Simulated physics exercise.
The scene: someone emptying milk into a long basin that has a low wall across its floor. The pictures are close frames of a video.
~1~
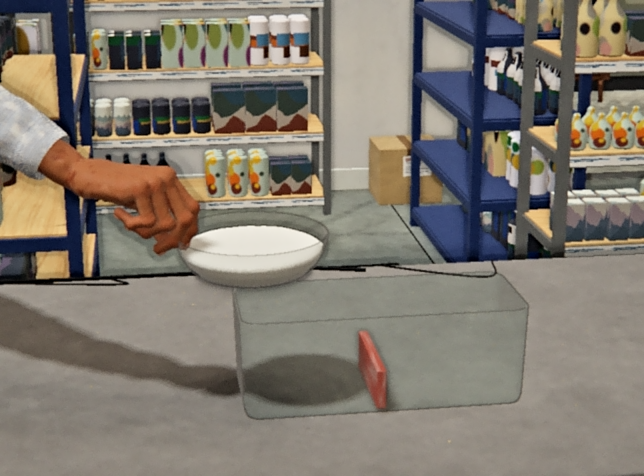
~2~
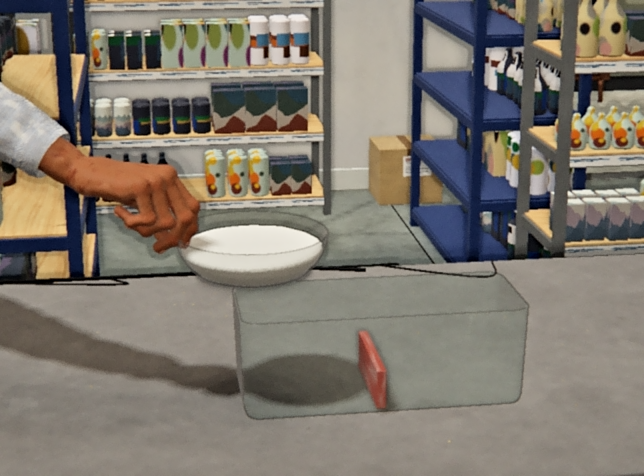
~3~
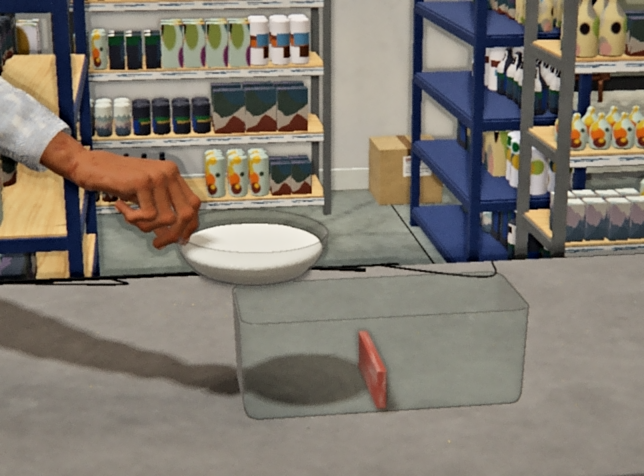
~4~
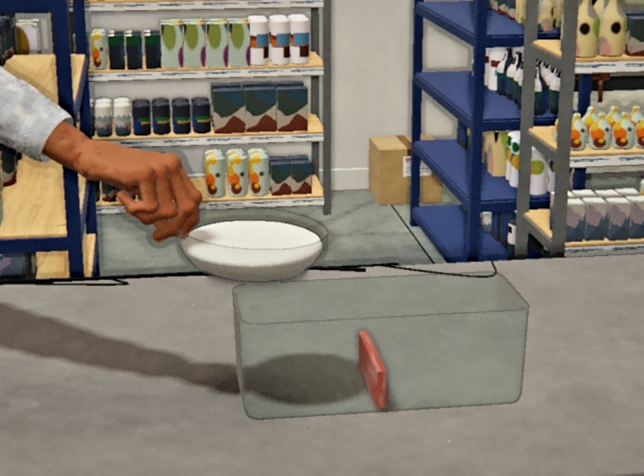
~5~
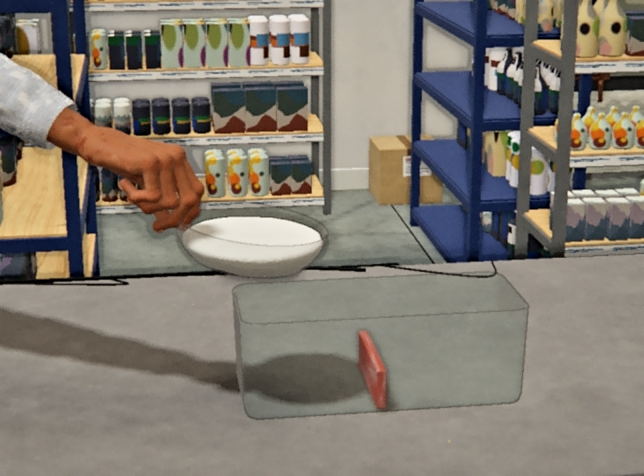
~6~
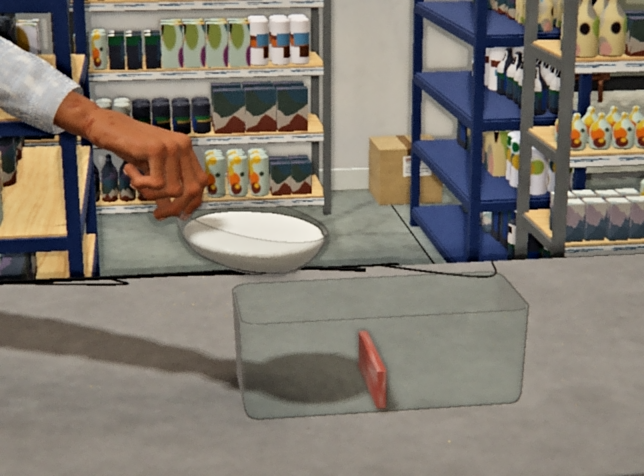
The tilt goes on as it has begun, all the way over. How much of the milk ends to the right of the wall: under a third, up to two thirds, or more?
The share right of the wall is above two thirds.
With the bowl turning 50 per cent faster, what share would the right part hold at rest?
It comes to 75 per cent or so.
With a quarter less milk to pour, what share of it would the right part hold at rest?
Roughly 90 in a hundred.
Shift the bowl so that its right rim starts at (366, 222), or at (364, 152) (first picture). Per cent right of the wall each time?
Near 95 % and 90 %.
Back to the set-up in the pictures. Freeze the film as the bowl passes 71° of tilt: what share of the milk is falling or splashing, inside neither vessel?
Some 55 per cent.
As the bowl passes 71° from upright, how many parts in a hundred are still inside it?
Roughly 30 in a hundred.
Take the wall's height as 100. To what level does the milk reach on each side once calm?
Some 10 per cent left and 50 right.
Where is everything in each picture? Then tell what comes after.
It leans 0°; its right rim is at (327, 231); the milk meets the walls at (181, 249) and (322, 242); the long basin's rim runs from (237, 305) to (515, 291); the wall's top is at (372, 352), in the first frame.
It leans 1°; its right rim is at (327, 231); the milk meets the walls at (181, 247) and (321, 241), in the second frame.
It leans 2°; its right rim is at (327, 231); the milk meets the walls at (181, 245) and (321, 240), in the third frame.
It leans 5°; its right rim is at (327, 231); the milk meets the walls at (181, 241) and (322, 238), in the fourth frame.
It leans 8°; its right rim is at (326, 231); the milk meets the walls at (181, 235) and (322, 235), in the fifth frame.
It leans 12°; its right rim is at (326, 231); the milk meets the walls at (183, 229) and (323, 231), in the sixth frame.
A moment on, the bowl is tipped part way and 28 per cent is still to pour, 3 is left of the wall and 16 right of it.
Next, the bowl is tipped right over and 0 per cent is still to pour, 8 is left of the wall and 88 right of it.
Then the bowl is tipped right over and 0 per cent is still to pour, 10 is left of the wall and 89 right of it.
Later the bowl is tipped right over and 0 per cent is still to pour, 10 is left of the wall and 89 right of it.
Finally, 10 per cent lies left of the wall, 89 right of it and 1 outside.
